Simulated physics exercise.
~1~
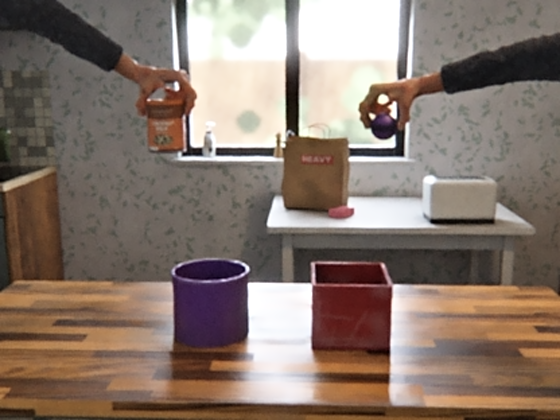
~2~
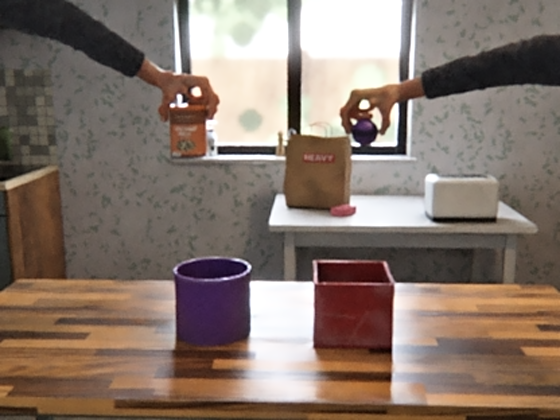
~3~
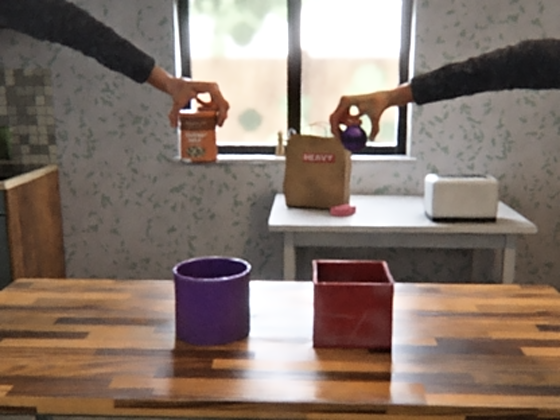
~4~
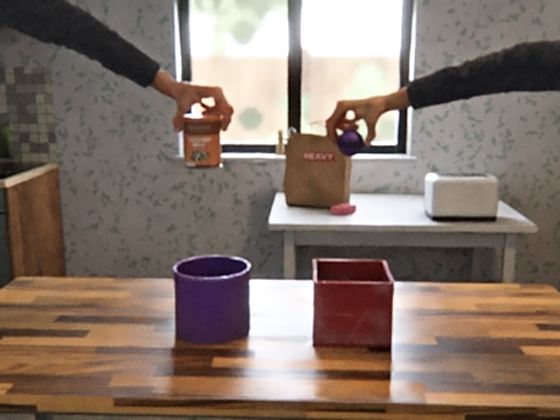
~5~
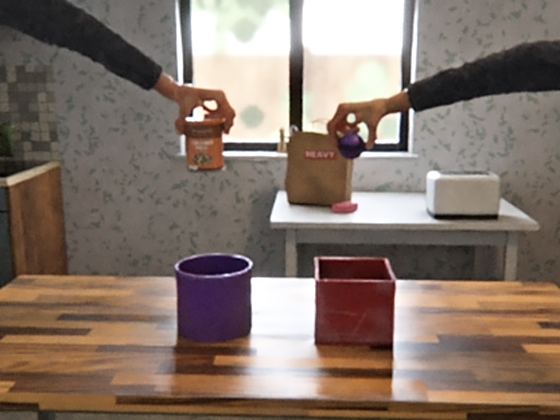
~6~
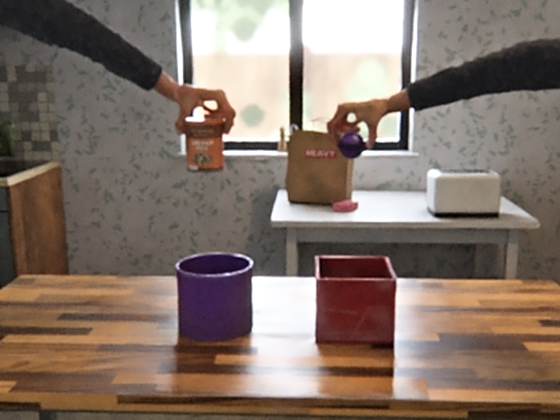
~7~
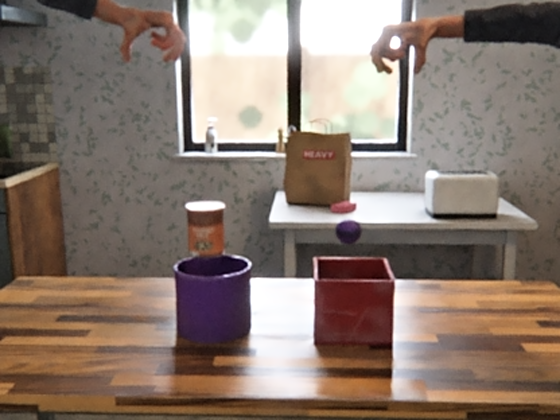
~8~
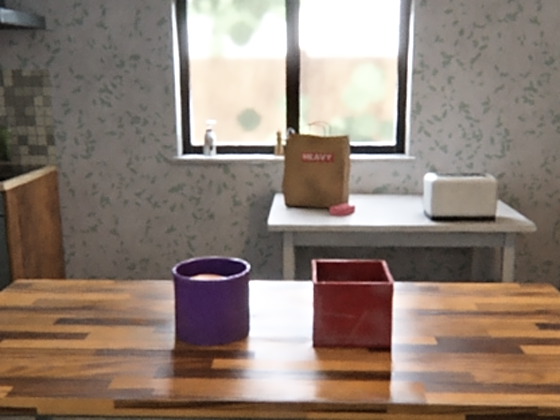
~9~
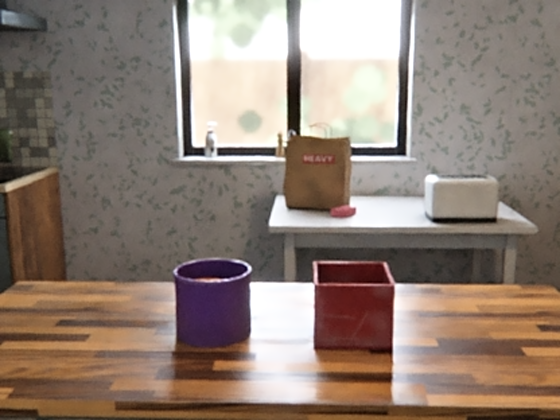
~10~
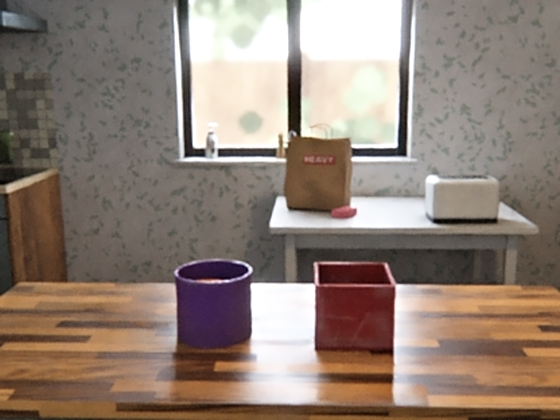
Two hands releasing an orange tin and a purple ball, the tin dropping into a purple bin and the ball into a red crate.
